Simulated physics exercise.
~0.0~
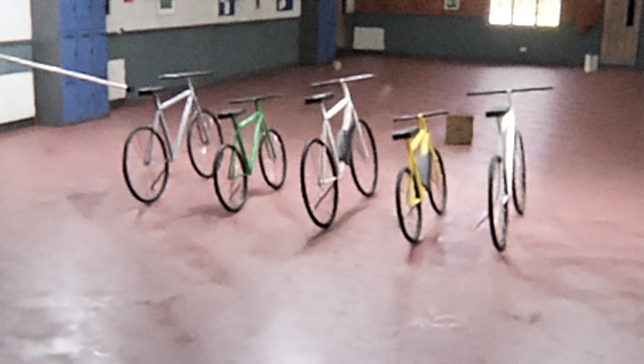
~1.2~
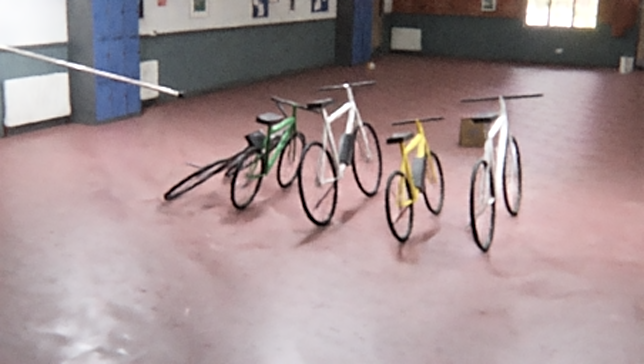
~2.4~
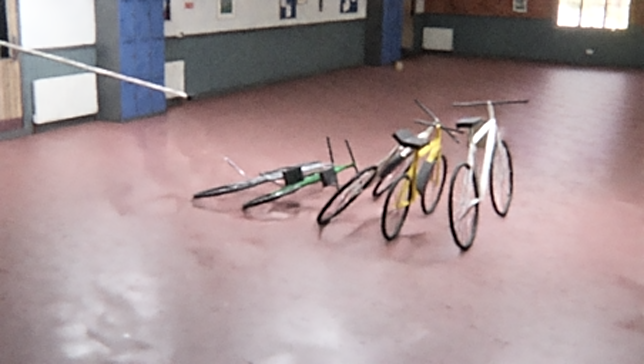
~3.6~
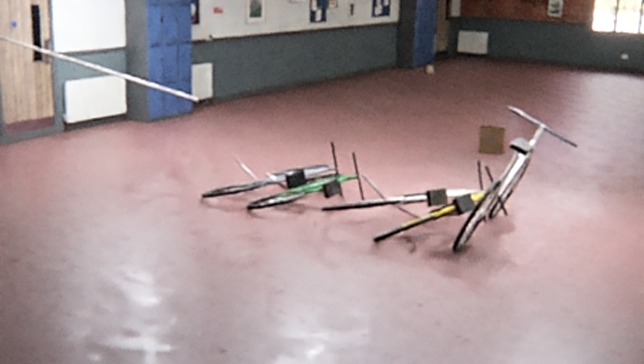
To begin with, five bicycles stand side by side on a reddish hall floor, a green one and a yellow one among them, while a long pole reaches in from the left. The pole moves right, and the leftmost bicycle topples toward the green one, which starts to lean. The green bicycle then drops flat, and the pale one beyond it tips into the yellow one. That pale bicycle goes down too, and the yellow one follows, falling low against its neighbour. Finally, the white bicycle on the far right leans sharply over, leaving none upright.
